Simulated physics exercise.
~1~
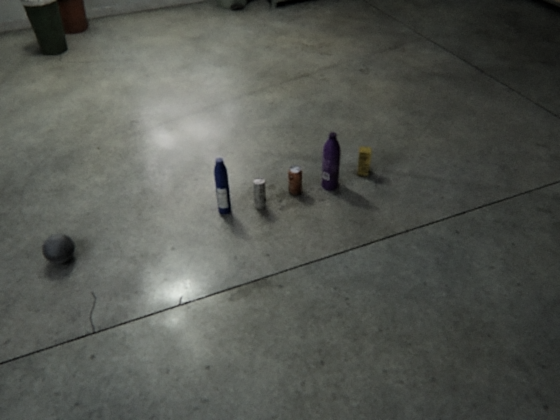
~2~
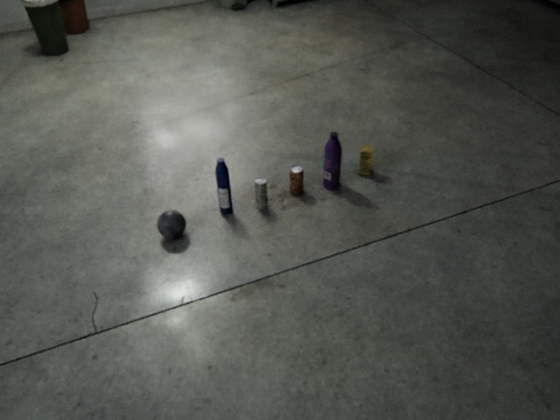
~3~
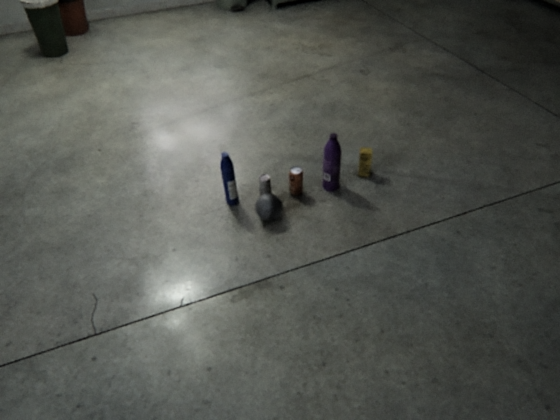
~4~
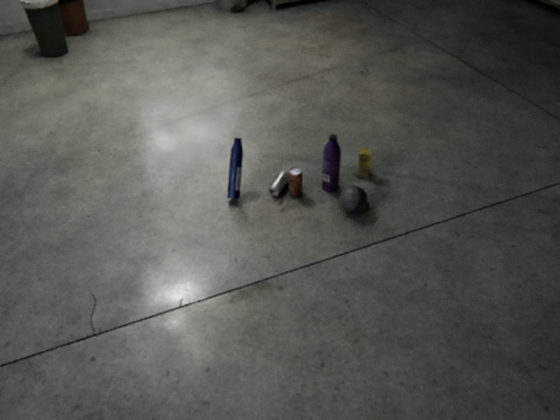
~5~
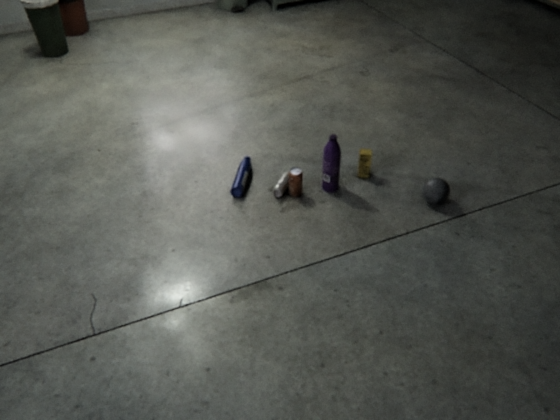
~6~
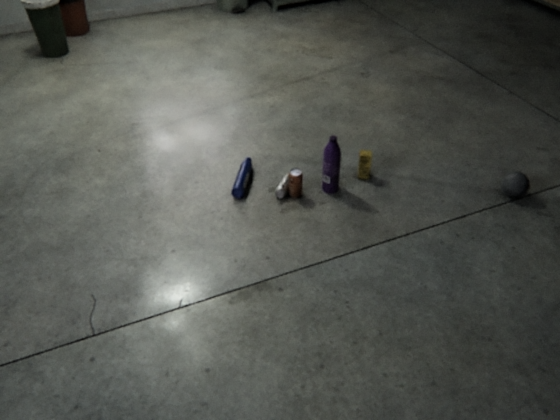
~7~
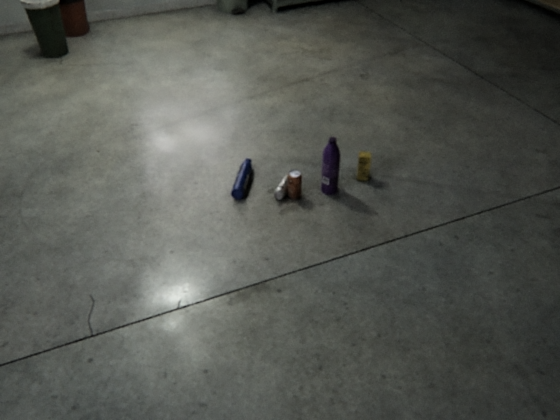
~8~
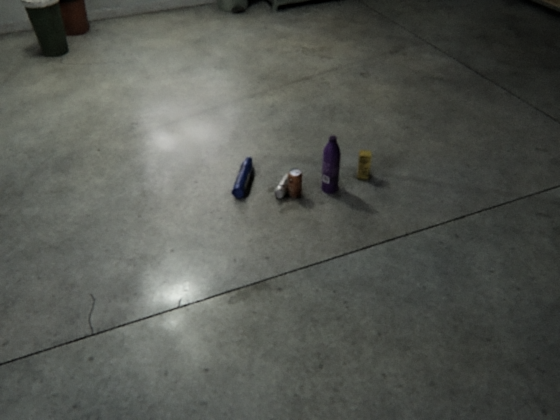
We see a grey ball roll rightward across a concrete floor toward a row of bottles and small containers, tipping over the blue bottle and white can before rolling out of view, while the orange can, purple bottle and yellow carton remain standing.
